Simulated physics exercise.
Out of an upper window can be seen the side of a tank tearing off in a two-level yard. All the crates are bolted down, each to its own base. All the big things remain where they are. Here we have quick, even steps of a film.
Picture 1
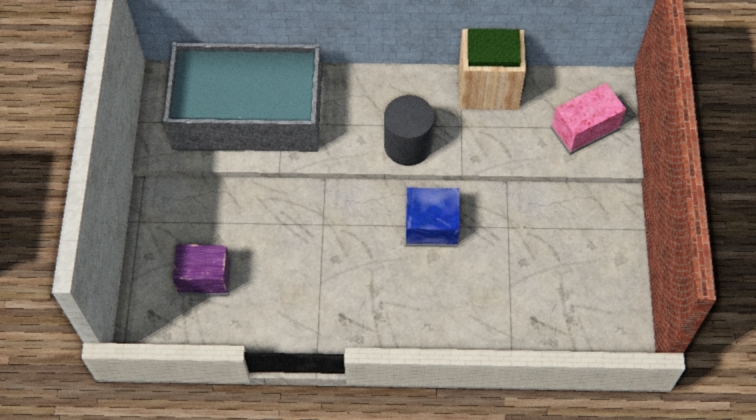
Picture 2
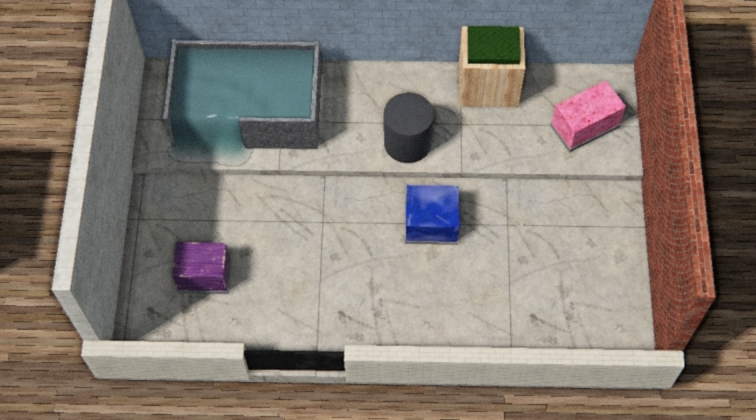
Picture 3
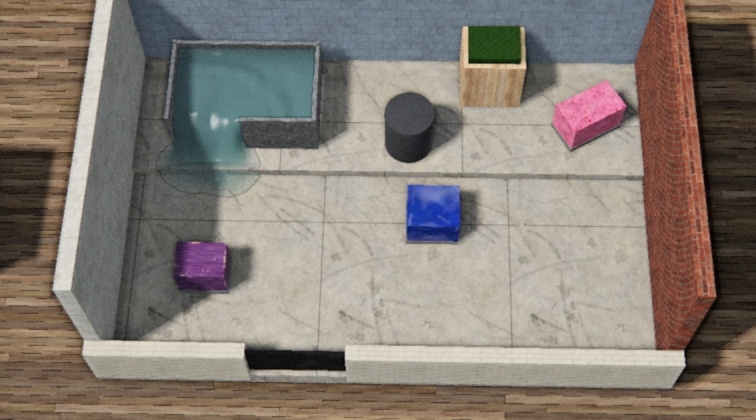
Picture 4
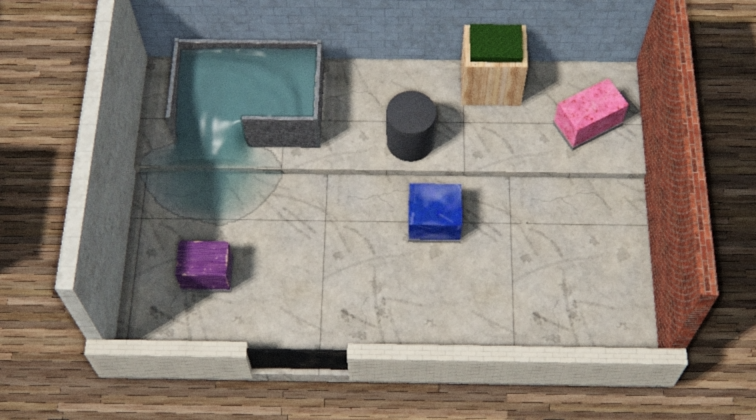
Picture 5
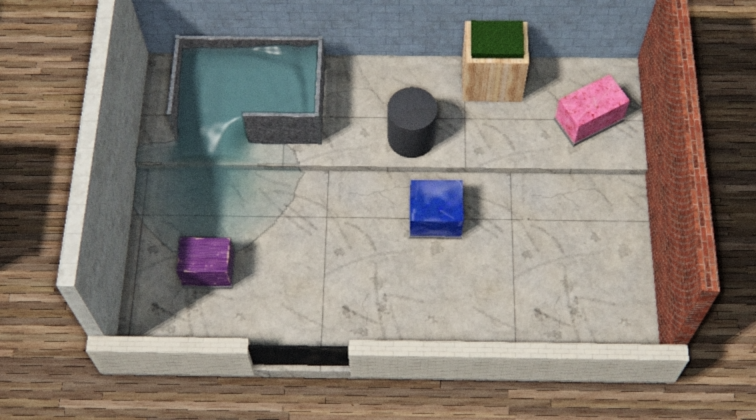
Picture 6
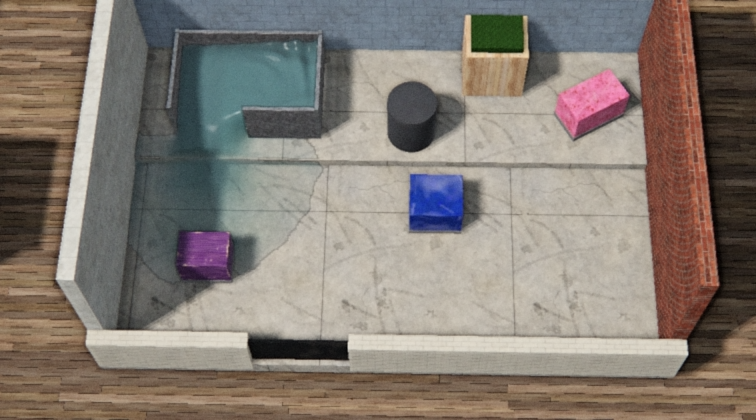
Walled two-level yard seen from above, water pouring through a gap in a grey tank and spreading past a purple block.
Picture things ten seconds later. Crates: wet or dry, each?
The pink crate sits high enough; the purple crate sits too low; the blue crate sits too low.
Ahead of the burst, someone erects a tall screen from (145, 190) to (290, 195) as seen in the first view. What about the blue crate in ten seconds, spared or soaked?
Well, the blue one gets flooded in the end.
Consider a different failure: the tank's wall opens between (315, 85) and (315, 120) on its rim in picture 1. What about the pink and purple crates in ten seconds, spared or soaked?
In that case the pink one is never flooded and the purple one is never flooded.
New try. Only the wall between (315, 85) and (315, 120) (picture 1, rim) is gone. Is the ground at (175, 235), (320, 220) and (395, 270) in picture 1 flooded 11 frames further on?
So it's nothing at the first, nothing at the second and liquid at the third.
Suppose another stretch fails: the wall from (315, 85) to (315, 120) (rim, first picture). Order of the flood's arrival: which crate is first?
The crate marked blue, by my reading.
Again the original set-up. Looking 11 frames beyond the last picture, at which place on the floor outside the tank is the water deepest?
It should be close to (115, 347).
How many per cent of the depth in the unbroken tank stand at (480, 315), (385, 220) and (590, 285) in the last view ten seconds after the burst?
16, 8 and 18 per cent, roughly.
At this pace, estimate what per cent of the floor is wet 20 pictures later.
Some 50 per cent.
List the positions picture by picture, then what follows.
In the first picture, still water in the tank at (243, 85).
In the second picture, water pours out at (209, 137) and has run to (171, 148).
In the third picture, the front is at (246, 187), out from the gap at (209, 137).
In the fourth picture, the front is at (219, 221), out from the gap at (211, 137).
In the fifth picture, water pours out at (213, 133) and has run to a hidden place.
In the sixth picture, water pours out at (212, 127) and has run to (166, 272).
A moment on, water covers 25 % of the floor; the pink crate not reached, the purple crate water round its plinth, the blue crate not reached.
Next, water covers 35 % of the floor; the pink crate not reached, the purple crate water round its plinth, the blue crate water round its plinth.
Then, water covers 50 % of the floor; the pink crate not reached, the purple crate water round its plinth, the blue crate water round its plinth.
Later, water covers 70 % of the floor; the pink crate water round its plinth, the purple crate water round its plinth, the blue crate water round its plinth.
In the end, water covers 70 % of the floor; the pink crate stayed above the water, the purple crate was topped, the blue crate was topped.
